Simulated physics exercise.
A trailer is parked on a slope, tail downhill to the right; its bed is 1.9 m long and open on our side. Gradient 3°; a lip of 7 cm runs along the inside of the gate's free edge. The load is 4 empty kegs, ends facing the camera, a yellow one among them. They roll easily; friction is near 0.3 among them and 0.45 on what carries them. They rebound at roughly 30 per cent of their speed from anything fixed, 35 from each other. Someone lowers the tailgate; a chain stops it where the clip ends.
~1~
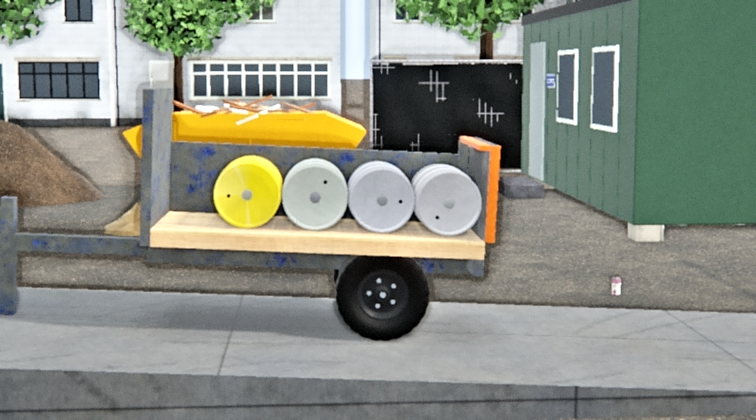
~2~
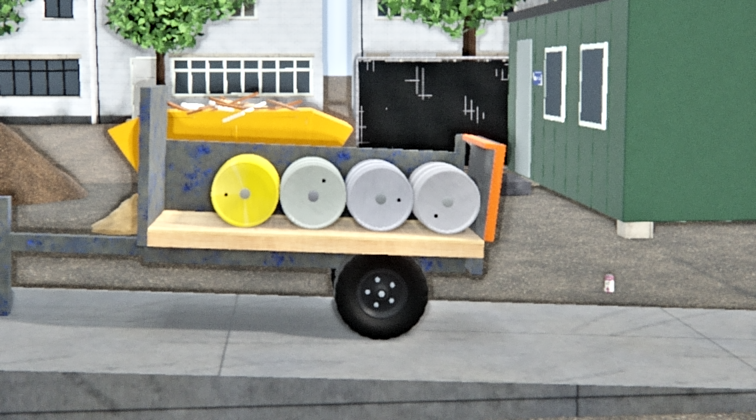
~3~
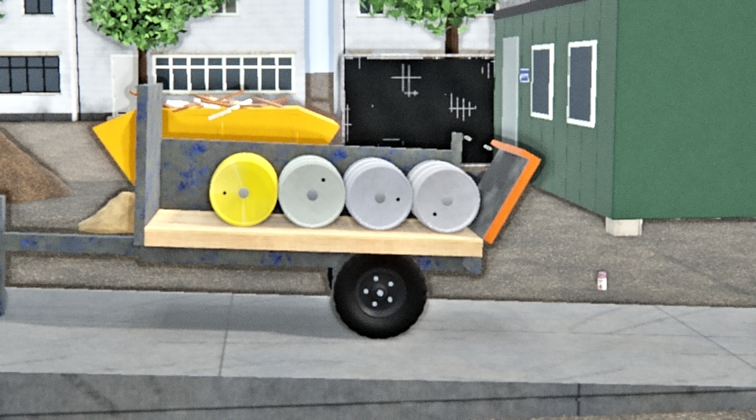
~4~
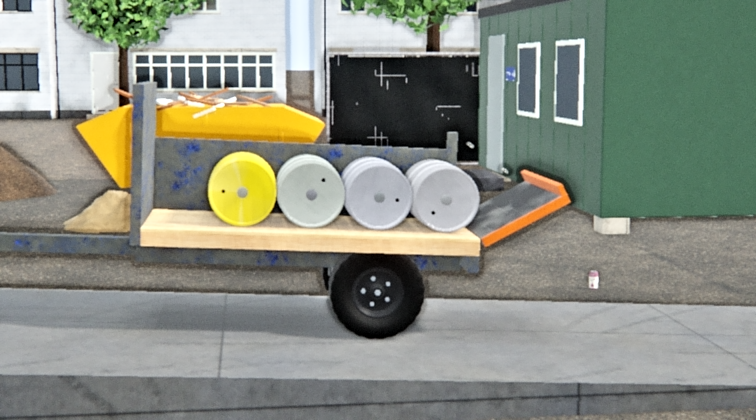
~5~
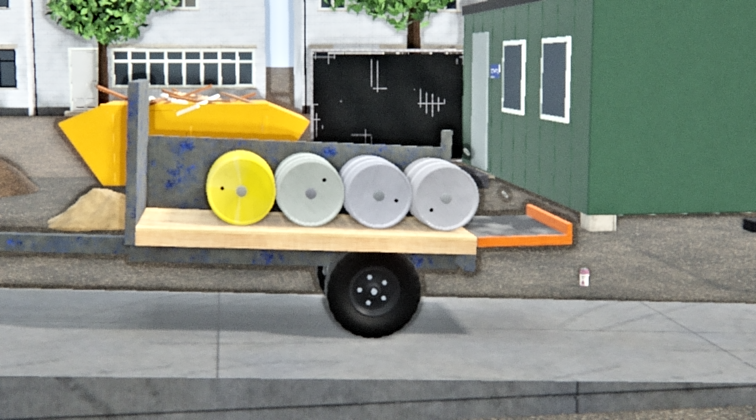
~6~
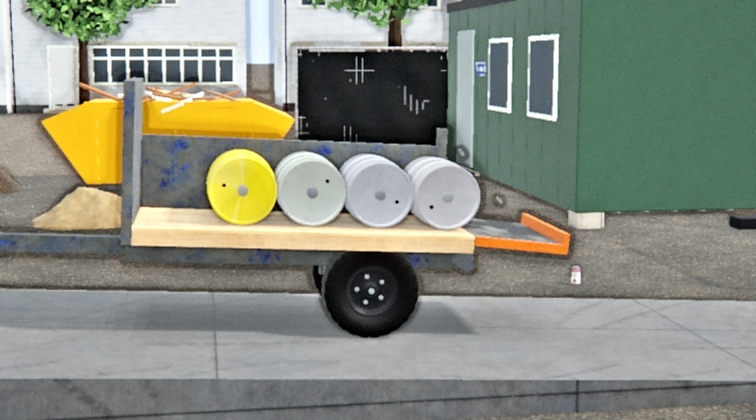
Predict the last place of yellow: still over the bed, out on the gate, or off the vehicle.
The yellow one finishes still over the bed.
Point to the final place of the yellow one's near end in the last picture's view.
Near (342, 194).
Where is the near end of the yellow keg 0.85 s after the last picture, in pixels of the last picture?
Near (278, 192).
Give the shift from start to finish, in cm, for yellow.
About: Yellow 60.
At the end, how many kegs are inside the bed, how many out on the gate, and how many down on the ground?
2, 2 and 0.
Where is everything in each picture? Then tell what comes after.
Yellow (247, 195); gate 87° above level, tip at (495, 149); 4 of the 4 make up the bottom layer on the bed, in the first frame.
Yellow (245, 194); gate 83° above level, tip at (500, 148), in the second frame.
Yellow (244, 193); gate 60° above level, tip at (535, 160), in the third frame.
Yellow (242, 193); gate 27° above level, tip at (565, 199), in the fourth frame.
Yellow (242, 192); gate 0° above level, tip at (568, 239), in the fifth frame.
Yellow (243, 191); gate 7° below level, tip at (564, 249), in the sixth frame.
Then, 0.4 s past the sixth picture, yellow is on the bed, 125 cm short of the hinge, rolling right; 0 out so far.
Then, 0.8 s past the sixth picture, yellow is on the bed, 115 cm short of the hinge, rolling right; 0 out so far.
Then, 1.3 s past the sixth picture, yellow is on the bed, 95 cm short of the hinge, rolling right; 0 out so far.
Finally (2.0 s after the last picture), yellow is on the bed, 75 cm short of the hinge; 0 out so far.
